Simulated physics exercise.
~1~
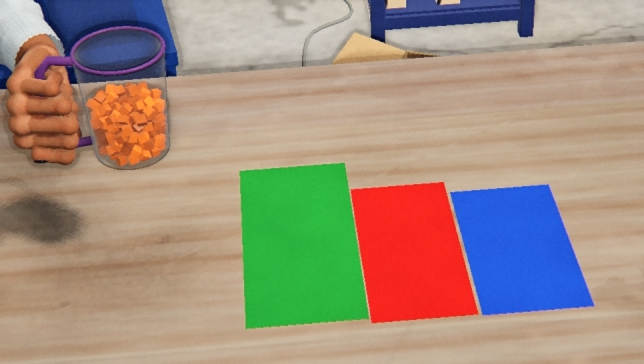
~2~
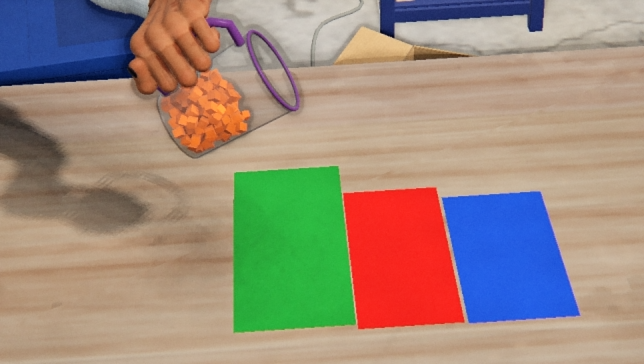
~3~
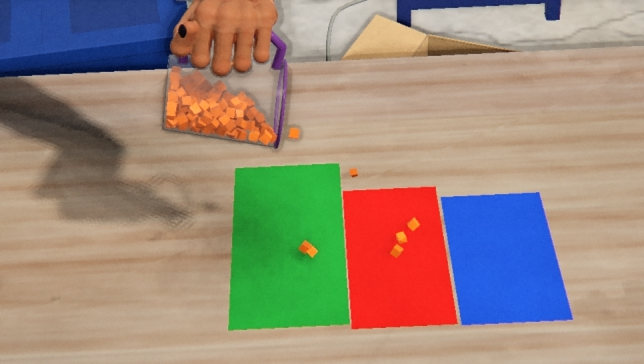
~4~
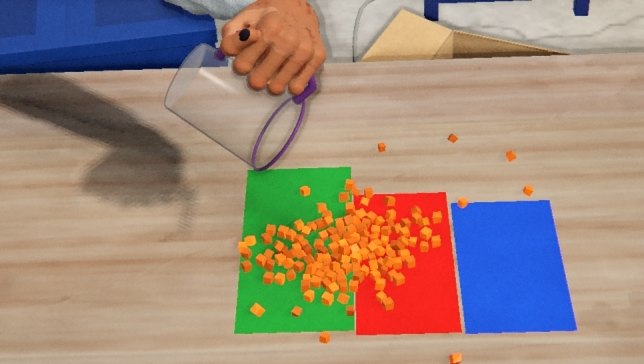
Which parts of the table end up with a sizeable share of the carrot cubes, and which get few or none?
The green and red mats each end up with a sizeable share of the cubes. The blue mat gets practically none, and only a few land outside the mats.
The clip opens with a hand holding a clear cup with a purple rim and handle, full of orange carrot cubes, at the far left side of a wooden table with green, red and blue mats. The hand moves the cup right and tips it onto its side, with the cubes still inside. As it tilts further, the first few cubes drop onto the green and red mats. The hand then turns the mouth downward and the rest tumble out. It ends with the cup looking empty, cubes spread over green and red, and a few strays beyond the mats.
